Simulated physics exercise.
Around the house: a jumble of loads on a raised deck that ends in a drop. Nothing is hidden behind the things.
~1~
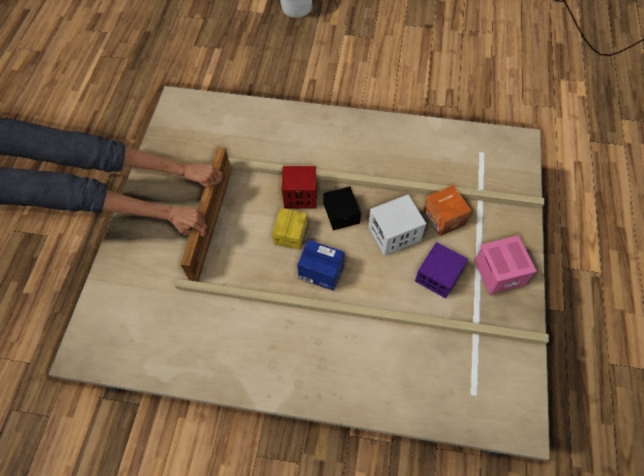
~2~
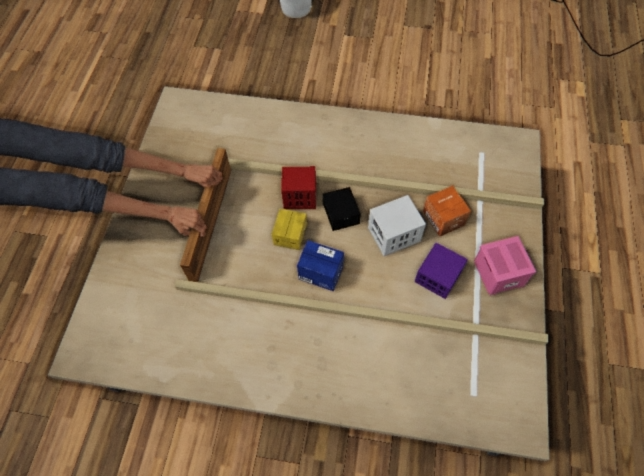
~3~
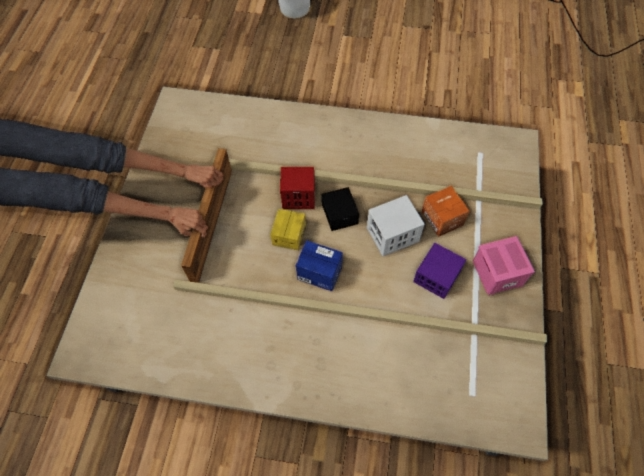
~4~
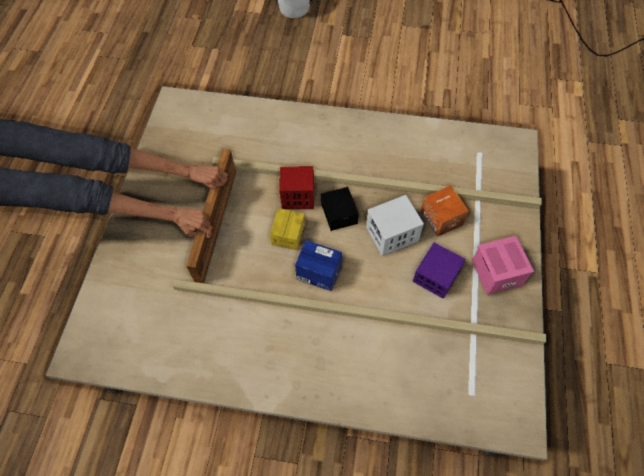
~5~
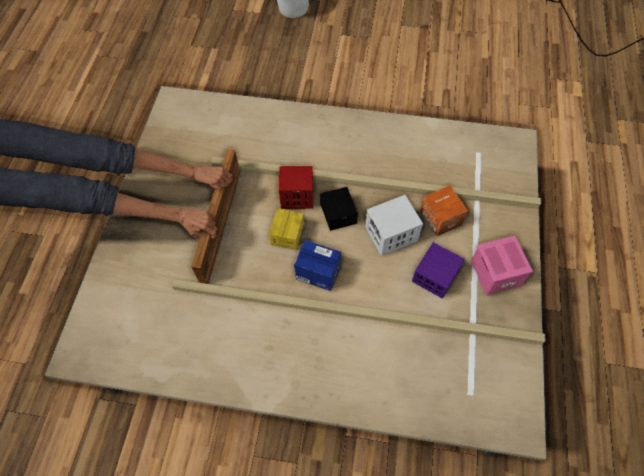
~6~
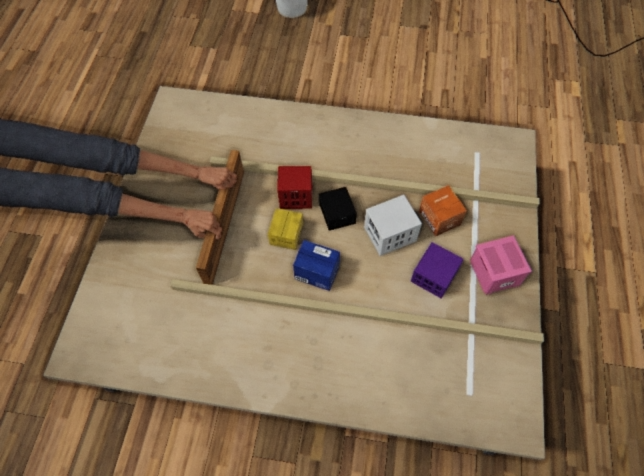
Two forearms in dark sleeves reach in from the left over a pale board on a wood floor, seen from above, both hands gripping an upright brown plank. Between two thin rails sit red, yellow, black and blue boxes, then white, orange and purple ones, with a pink one over a white line at right. The hands slide the plank slightly rightward without touching the boxes, while the whole view drifts very slightly.
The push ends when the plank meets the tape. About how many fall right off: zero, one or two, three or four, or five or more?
Here the number that fall off is one or two.
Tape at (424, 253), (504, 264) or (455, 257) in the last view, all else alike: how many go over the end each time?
The counts: 0, 5 and 1.
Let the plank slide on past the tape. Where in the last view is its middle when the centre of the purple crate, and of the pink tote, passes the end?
Its middle is around (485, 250) and around (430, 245).
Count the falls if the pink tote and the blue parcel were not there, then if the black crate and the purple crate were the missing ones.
Fallen: 1, and 1 in the other try.
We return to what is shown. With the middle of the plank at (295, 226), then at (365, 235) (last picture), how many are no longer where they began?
3 and 7.
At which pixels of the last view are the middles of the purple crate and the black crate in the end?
First (535, 303), then (524, 245).
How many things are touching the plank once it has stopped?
That makes 3.
Soon after, none off yet; pink tote at rest near (499, 266); orange box at rest near (442, 211); purple crate at rest near (437, 270).
After that, none off yet; pink tote displaced a little near (514, 271); orange box displaced about its own width near (463, 205); purple crate displaced about its own width near (466, 288).
In the end, the number that fall off is one or two; gone, white crate and pink tote.
